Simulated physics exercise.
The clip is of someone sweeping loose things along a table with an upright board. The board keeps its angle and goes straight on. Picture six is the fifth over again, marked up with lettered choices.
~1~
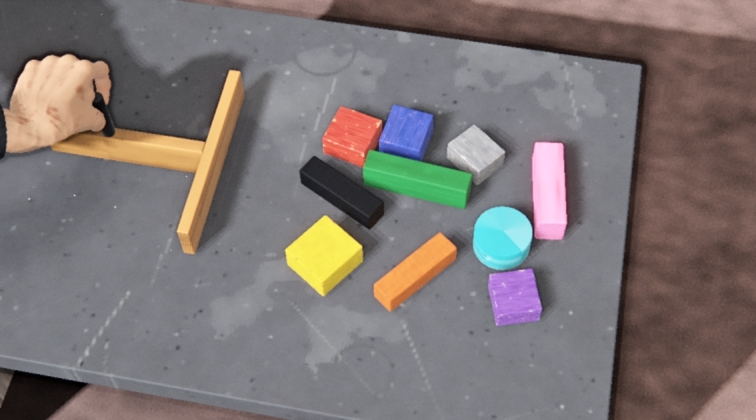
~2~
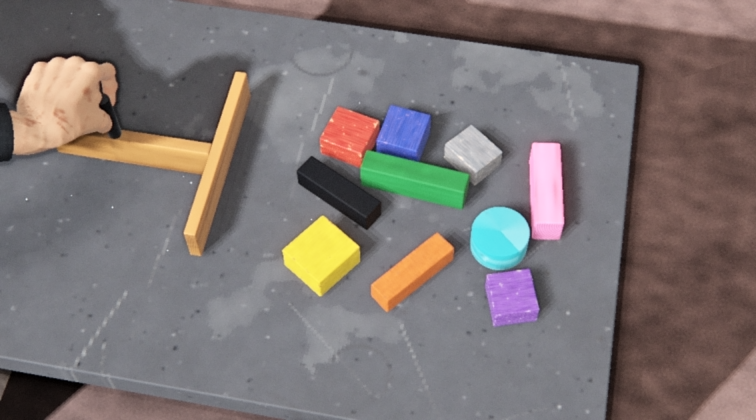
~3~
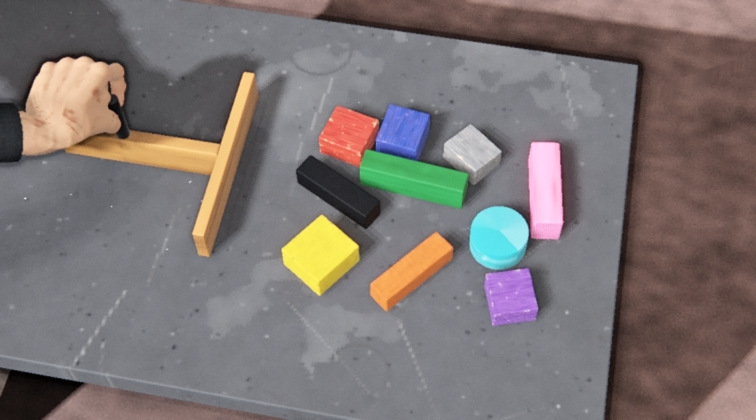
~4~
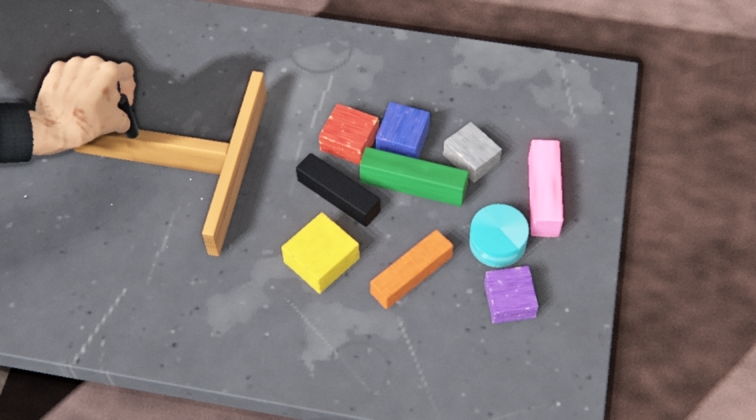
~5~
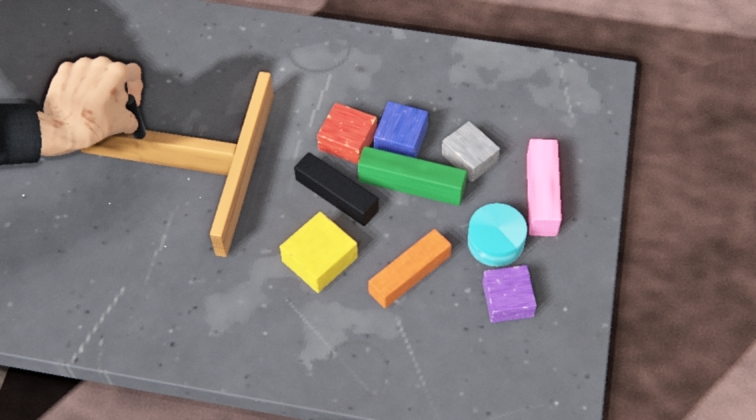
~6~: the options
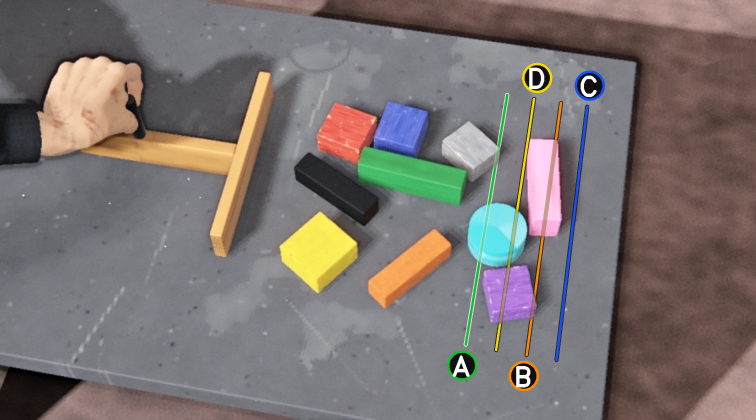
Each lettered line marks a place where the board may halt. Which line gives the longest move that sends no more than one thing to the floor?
No second one falls up to A.
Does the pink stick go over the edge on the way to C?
Yes.
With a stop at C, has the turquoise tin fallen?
Yes.
On the marked copy, A at (488, 212); B at (545, 221); C at (573, 225); D at (516, 216).
Taking A. A third of the way, board (329, 164); blue block (415, 135); red block (371, 135).
Two thirds of the way, board (418, 178); pink stick (570, 190); grey block (548, 156).
When it is over, board (485, 188); pink stick (615, 211); grey block (611, 158); none fallen.
As for the rest, B drops four; C drops six; D drops three.
